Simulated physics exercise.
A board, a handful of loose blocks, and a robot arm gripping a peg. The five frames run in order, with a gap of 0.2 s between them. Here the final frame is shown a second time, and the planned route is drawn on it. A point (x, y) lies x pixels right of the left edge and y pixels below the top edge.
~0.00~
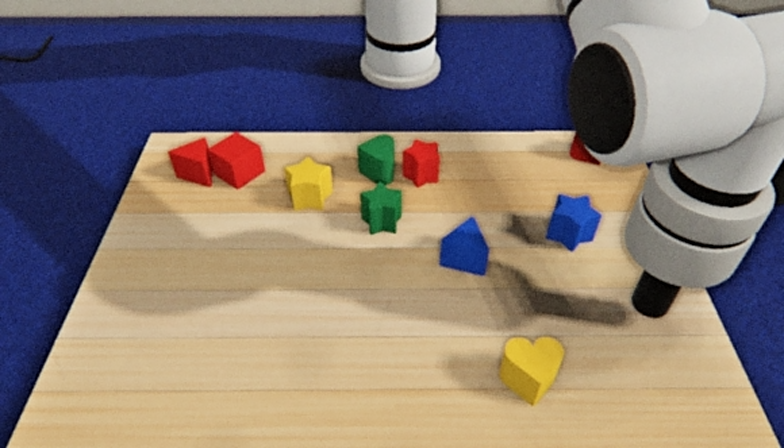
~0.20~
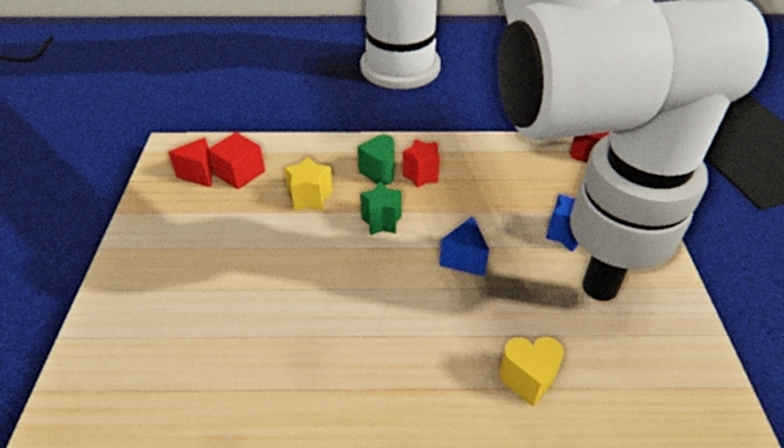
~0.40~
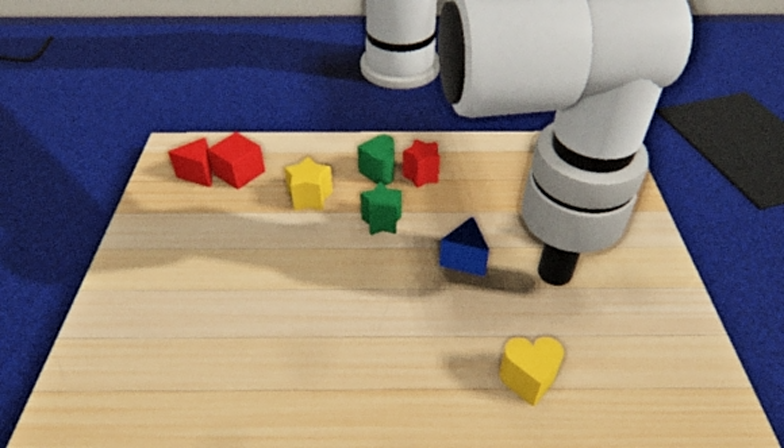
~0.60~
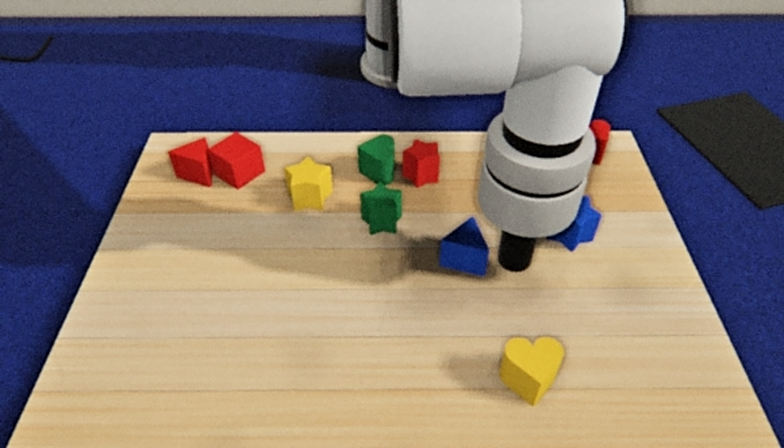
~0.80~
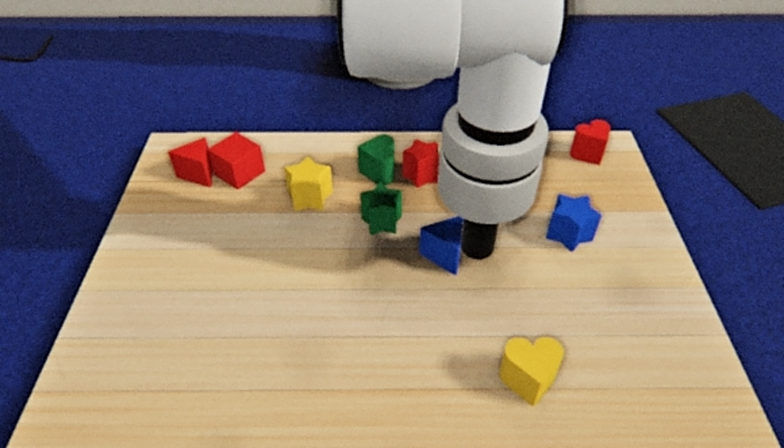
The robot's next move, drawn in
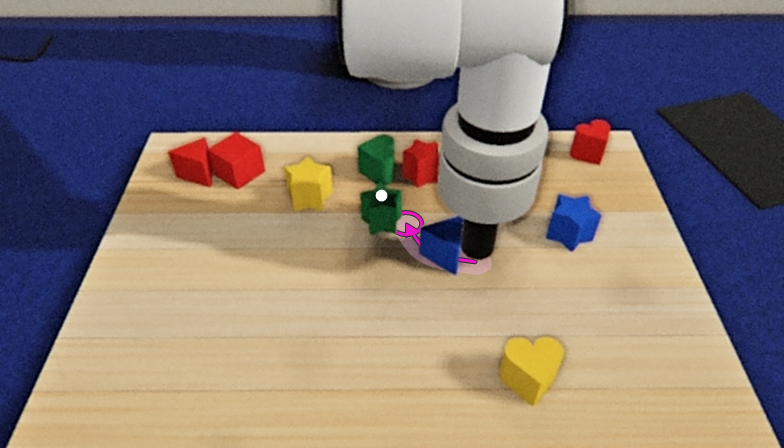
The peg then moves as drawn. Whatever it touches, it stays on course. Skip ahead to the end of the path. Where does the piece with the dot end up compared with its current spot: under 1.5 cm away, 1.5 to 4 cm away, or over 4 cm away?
1.5 to 4 cm.
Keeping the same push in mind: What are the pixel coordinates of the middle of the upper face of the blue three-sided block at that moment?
Just about (381, 210).
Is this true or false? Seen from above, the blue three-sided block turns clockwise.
Answer: False.
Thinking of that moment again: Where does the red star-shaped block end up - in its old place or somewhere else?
That block stays.
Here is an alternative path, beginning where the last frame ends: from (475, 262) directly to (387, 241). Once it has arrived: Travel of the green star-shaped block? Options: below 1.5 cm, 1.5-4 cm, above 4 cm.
1.5-4 cm.
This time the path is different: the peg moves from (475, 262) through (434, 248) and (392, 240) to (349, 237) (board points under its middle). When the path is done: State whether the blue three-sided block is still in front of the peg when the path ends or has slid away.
My prediction: In front.
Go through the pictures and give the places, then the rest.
Peg's lower end (649, 305); green star-shaped block (382, 196); red star-shaped block (423, 149); blue three-sided block (468, 234), in the first picture.
Peg (599, 289); blocks still, in the second picture.
Peg (554, 274); blocks still, in the third picture.
Peg (514, 261); blocks still, in the fourth picture.
Peg (477, 249); green star-shaped block (382, 196); red star-shaped block (423, 149); blue three-sided block (447, 230), in the fifth picture.
Drawn move, from (475, 262) over (444, 257) and (419, 243) to (406, 223); the dot is on the green star-shaped block.
What follows on the original path. Halfway along, peg (430, 239); blue three-sided block (401, 218).
At the end, peg (407, 210); green star-shaped block (368, 188), turned 30° clockwise; red star-shaped block still; blue three-sided block (381, 210), turned 30° anticlockwise.
